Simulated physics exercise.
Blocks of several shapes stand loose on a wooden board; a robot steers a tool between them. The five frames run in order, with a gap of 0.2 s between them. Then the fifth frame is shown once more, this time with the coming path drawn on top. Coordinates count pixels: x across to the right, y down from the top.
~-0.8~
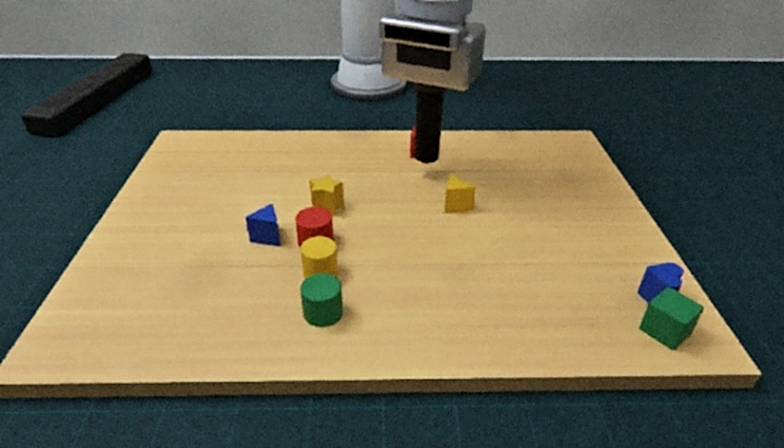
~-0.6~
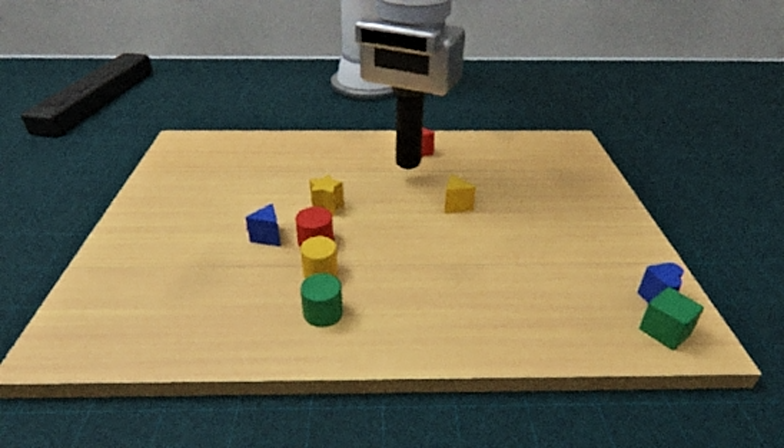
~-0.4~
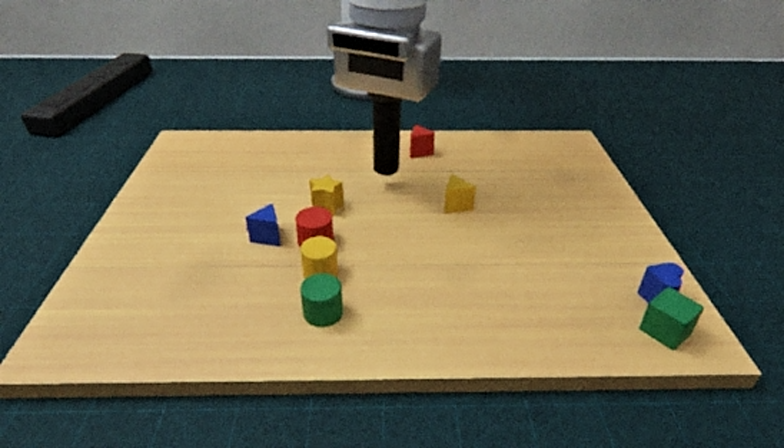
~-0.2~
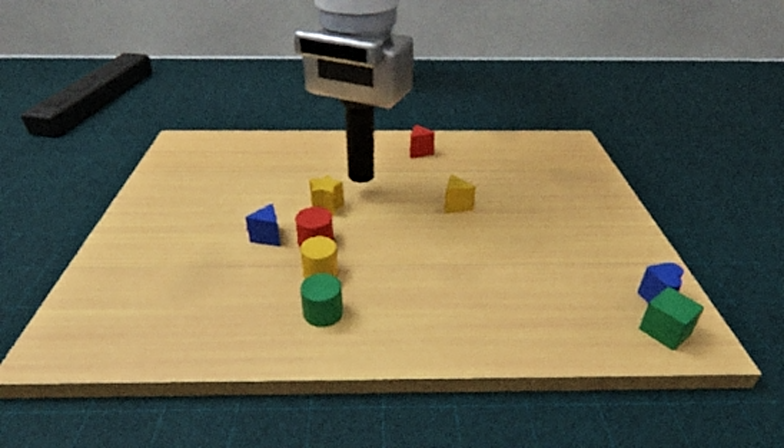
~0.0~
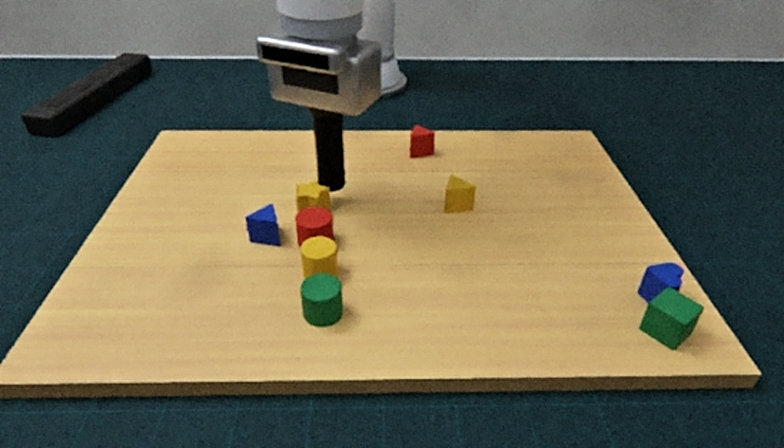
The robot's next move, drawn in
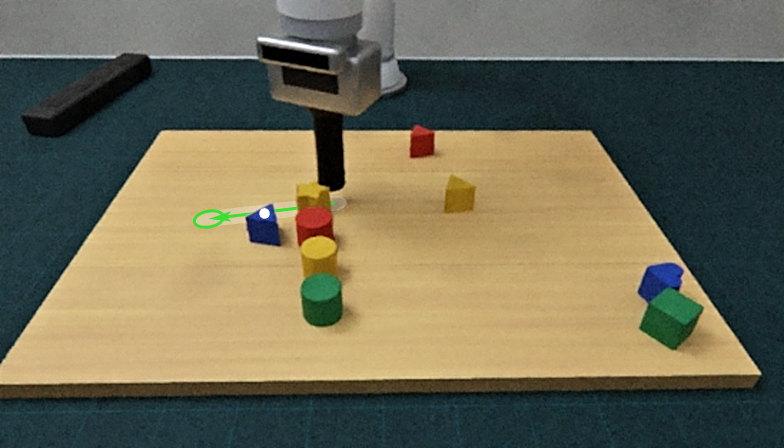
In this clip, a robot arm moves its black tool leftward and slightly nearer across a wooden board of colourful blocks, passing in front of a red block, then nudges the yellow star a little to the left.
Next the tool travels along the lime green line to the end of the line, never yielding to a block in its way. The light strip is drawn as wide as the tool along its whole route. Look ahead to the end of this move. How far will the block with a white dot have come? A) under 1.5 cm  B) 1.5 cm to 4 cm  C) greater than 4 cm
A.
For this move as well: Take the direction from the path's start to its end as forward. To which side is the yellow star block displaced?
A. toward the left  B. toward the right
That would be A.
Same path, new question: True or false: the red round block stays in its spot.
Verdict: True.
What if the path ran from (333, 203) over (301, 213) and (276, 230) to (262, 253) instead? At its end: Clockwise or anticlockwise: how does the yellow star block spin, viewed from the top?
Top view: Clockwise.
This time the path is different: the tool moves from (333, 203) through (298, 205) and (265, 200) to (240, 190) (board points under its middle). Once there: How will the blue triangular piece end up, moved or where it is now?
Right where it was.
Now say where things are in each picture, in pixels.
Tool's lower end at (427, 158); blue triangular piece at (265, 213); yellow star block at (325, 183); red round block at (314, 217), in the first frame.
Tool at (408, 164); blocks still, in the second frame.
Tool at (386, 170); blocks still, in the third frame.
Tool at (361, 177); blocks still, in the fourth frame.
Tool at (332, 186); blue triangular piece at (265, 213); yellow star block at (311, 189); red round block at (314, 217), in the fifth frame.
Drawn move, straight from (333, 203) to (209, 219); the dot is on the blue triangular piece.
The first path, step by step. One third of the way, tool at (291, 191); yellow star block at (281, 199), turned 35° anticlockwise.
Two thirds of the way, tool at (249, 196); blue triangular piece at (261, 219); yellow star block at (270, 201), turned 80° anticlockwise.
At the end, tool at (205, 201); blue triangular piece at (261, 219); yellow star block at (270, 201), turned 80° anticlockwise; red round block still.
